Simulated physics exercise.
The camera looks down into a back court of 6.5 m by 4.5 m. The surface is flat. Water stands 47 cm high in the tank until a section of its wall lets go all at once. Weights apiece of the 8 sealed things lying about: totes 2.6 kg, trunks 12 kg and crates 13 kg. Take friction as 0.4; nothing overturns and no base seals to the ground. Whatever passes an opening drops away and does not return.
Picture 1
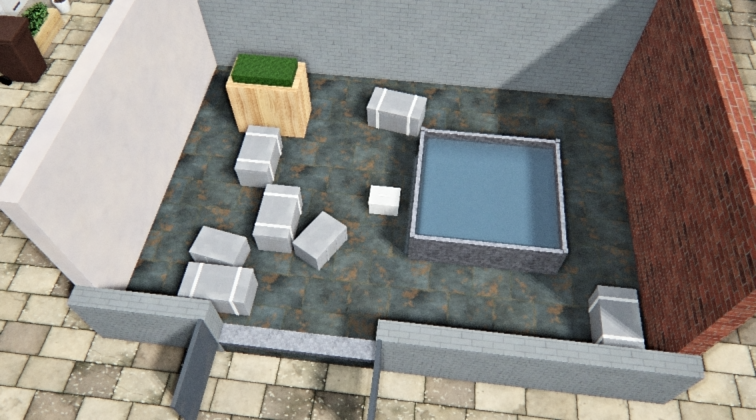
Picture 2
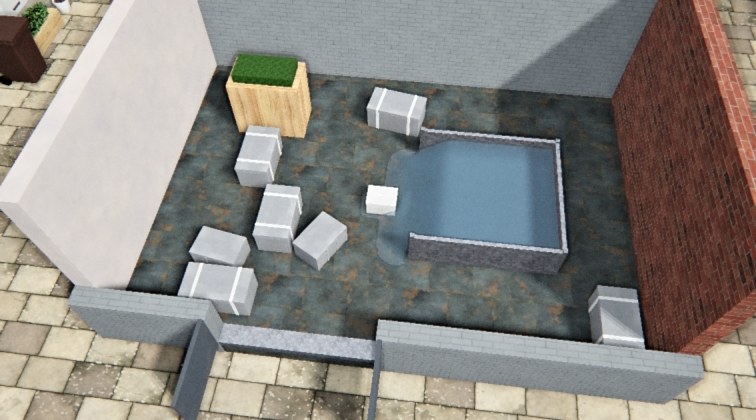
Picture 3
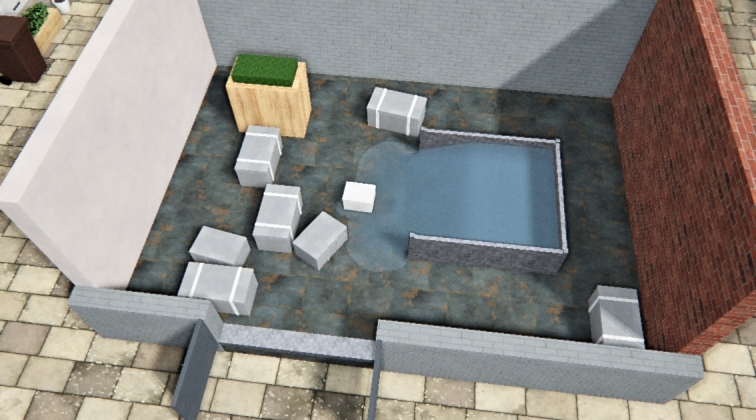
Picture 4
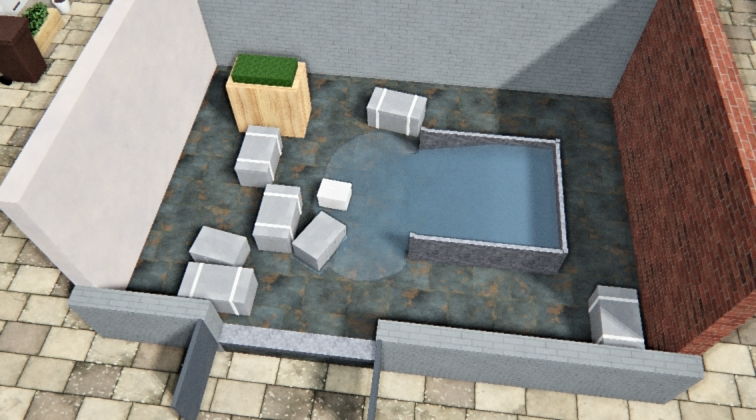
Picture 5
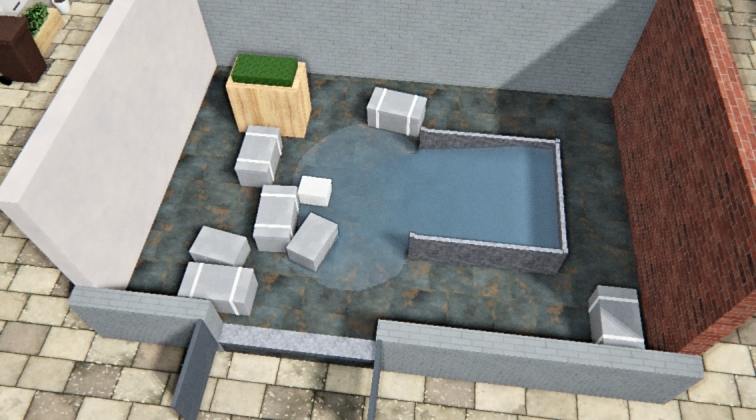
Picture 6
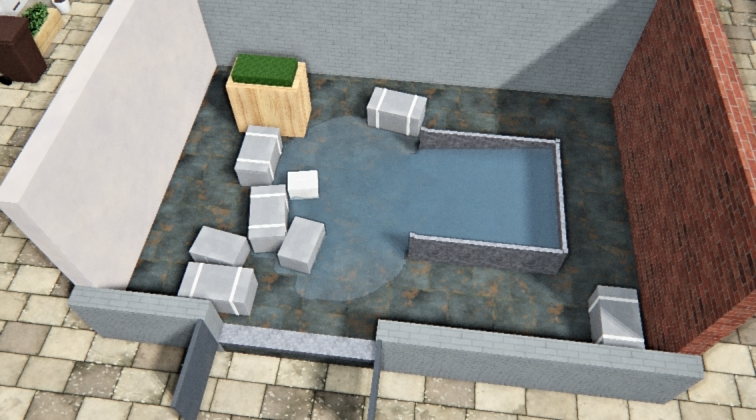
Water spreading left from an open-sided pool across a walled courtyard, pushing a small white box, then nudging nearby grey boxes.
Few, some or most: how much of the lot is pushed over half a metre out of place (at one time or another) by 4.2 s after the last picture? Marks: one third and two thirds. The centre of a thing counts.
It is at least two thirds.
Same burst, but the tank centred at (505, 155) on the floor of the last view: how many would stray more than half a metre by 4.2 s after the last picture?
Then 6.
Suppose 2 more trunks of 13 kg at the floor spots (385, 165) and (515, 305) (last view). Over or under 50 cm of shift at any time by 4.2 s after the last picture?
In turn: More, under.
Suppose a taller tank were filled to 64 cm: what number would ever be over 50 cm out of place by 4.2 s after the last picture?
In that case 7 of them.
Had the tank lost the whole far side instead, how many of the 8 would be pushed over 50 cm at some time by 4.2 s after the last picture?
In that case 1 of them.
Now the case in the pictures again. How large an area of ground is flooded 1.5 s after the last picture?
About 16 m2.
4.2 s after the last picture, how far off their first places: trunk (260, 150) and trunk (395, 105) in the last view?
In turn: 200 cm, 10 cm.
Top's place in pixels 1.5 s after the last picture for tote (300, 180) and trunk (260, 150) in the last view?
Near (219, 131) and (189, 123).
Then, 0.4 s after the last picture 3 of 8 are over 50 cm from their spots; 1 afloat.
Then, 1.5 s after the last picture 5 of 8 are over 50 cm from their spots; 4 afloat.
Then, 2.8 s after the last picture 5 of 8 are over 50 cm from their spots; 6 afloat.
Then, 4.2 s after the last picture 4 of 8 are over 50 cm from their spots, and 6 have been at some point; 6 afloat.
